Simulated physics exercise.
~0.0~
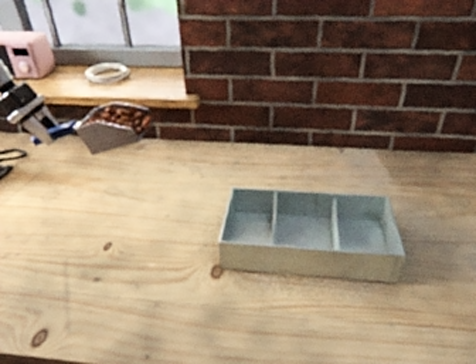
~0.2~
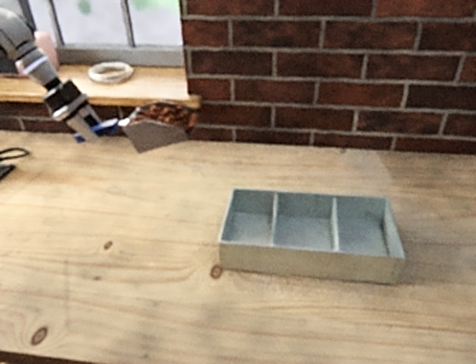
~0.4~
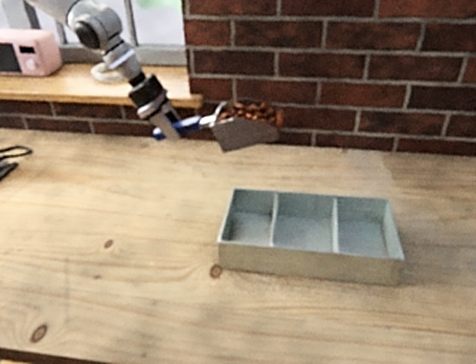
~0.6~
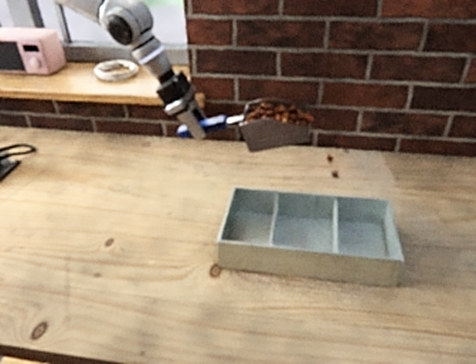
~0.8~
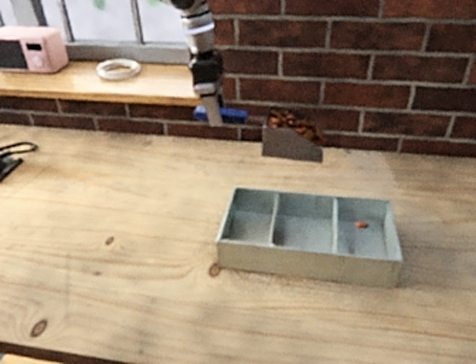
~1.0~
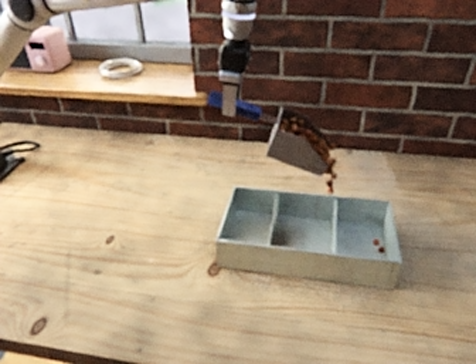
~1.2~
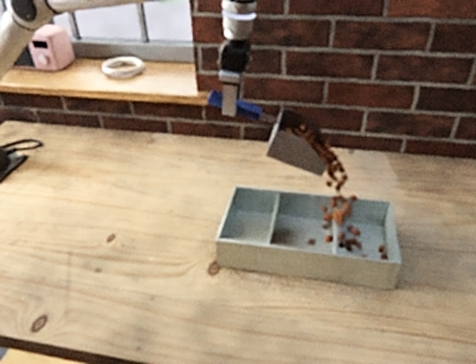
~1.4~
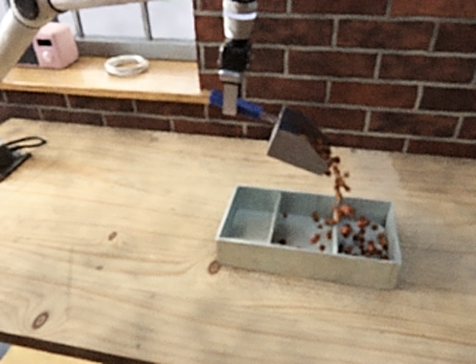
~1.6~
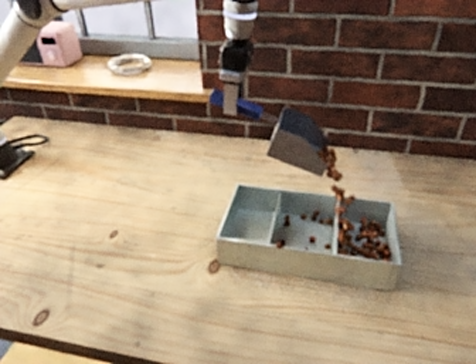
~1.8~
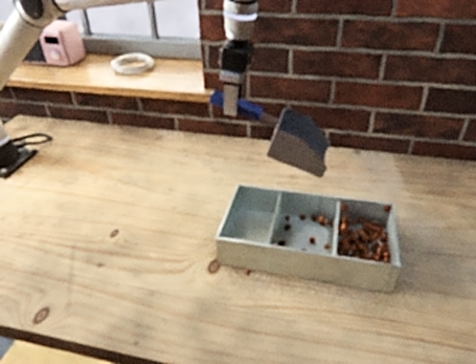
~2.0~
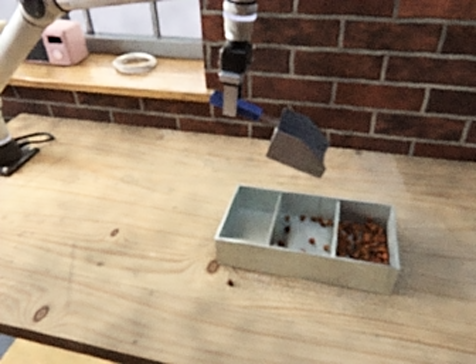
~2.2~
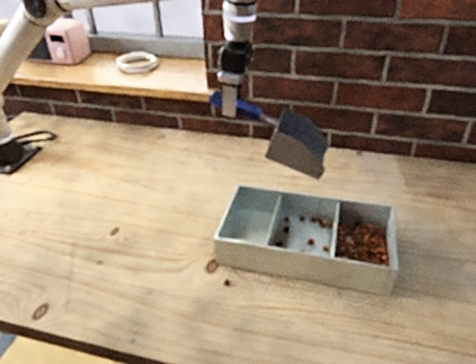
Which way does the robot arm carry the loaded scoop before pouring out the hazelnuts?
It carries the scoop to the right, from beside the window until it hangs above the divided box.
